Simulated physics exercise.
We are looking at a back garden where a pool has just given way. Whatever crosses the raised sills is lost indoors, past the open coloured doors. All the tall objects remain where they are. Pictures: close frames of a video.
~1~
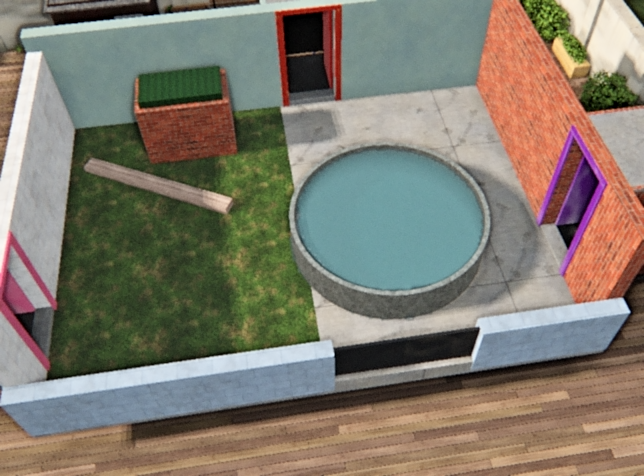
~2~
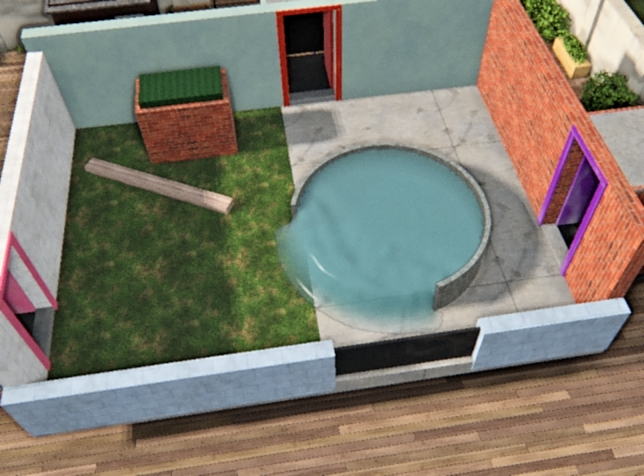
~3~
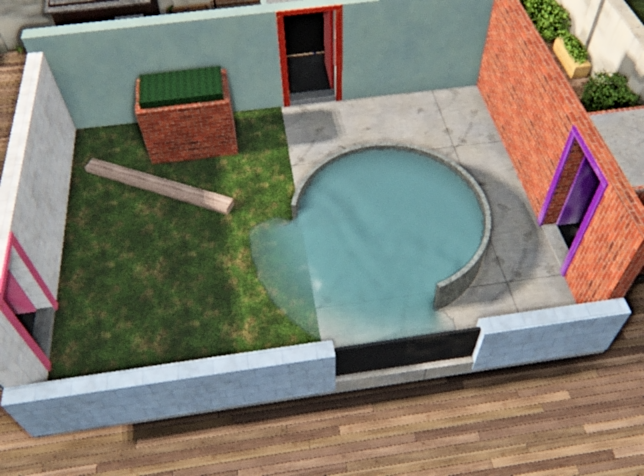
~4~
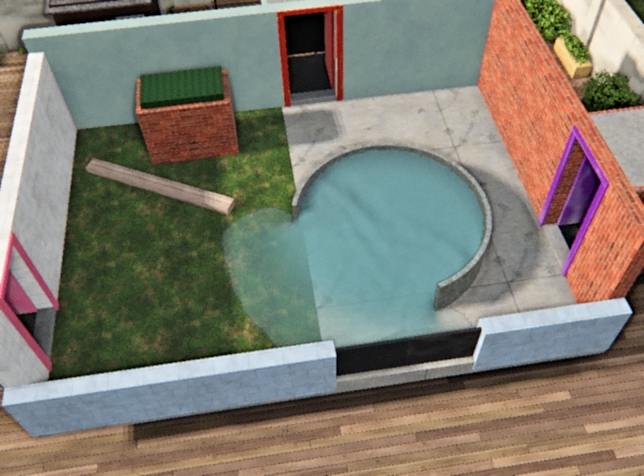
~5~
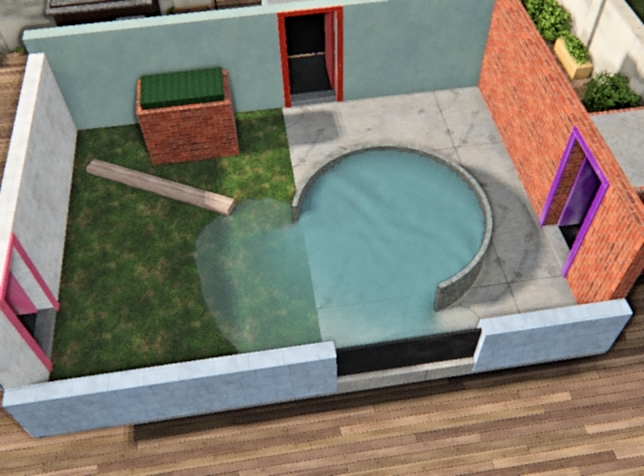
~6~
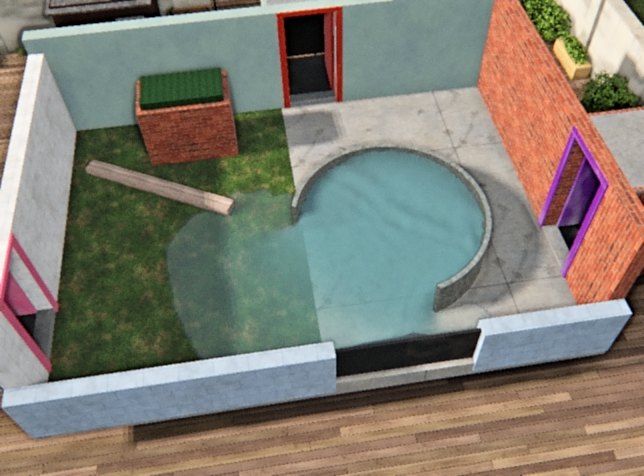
A walled back garden, half grass and half grey paving, is seen from a high, steady viewpoint. A round grey-rimmed pool of blue-green water stands right of centre, with a plank and a green-topped brick box on the grass to the left, and red, purple and pink doorways around the walls. The pool's front-left wall gives way, and water pours through the gap, spreading leftward in a thin, rounded sheet across the grass below the plank.
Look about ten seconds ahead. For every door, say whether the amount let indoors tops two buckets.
The pink door tops two buckets; the purple door tops two buckets; the red door stays at two buckets or less.
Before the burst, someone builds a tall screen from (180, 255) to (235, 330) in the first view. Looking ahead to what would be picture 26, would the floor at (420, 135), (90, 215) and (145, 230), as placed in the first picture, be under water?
Reading them off in sequence: Spared, swamped, swamped.
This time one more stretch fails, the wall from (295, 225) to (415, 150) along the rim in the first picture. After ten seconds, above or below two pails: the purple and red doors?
As it turns out, the purple one rises above while the red one rises above.
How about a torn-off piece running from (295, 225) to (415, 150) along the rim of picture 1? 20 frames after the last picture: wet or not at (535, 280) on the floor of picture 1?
There: No water.
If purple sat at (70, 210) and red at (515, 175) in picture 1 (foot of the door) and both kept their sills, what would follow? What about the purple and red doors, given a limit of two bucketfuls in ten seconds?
First the purple door, which crosses the line, then the red door, which stays on the safe side.
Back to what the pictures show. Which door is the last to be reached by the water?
It's the red one.
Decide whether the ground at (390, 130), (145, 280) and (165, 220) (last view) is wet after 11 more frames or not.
Lab note, in the order given: Unwetted, wet through, wet through.
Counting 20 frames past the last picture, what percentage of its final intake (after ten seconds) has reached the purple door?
By then roughly 30 percent of the ten-second total is in.
A moment on, water covers 35 % of the floor; the pink door not reached, the purple door not reached, the red door not reached.
Next, water covers 45 % of the floor; the pink door not reached, the purple door under two buckets in, the red door not reached.
Then, water covers 55 % of the floor; the pink door far over two buckets in, the purple door over two buckets in, the red door not reached.
Later, water covers 85 % of the floor; the pink door far over two buckets in, the purple door over two buckets in, the red door not reached.
In the end, water covers 95 % of the floor; the pink door far over two buckets in, the purple door far over two buckets in, the red door wet at the sill, nothing in.
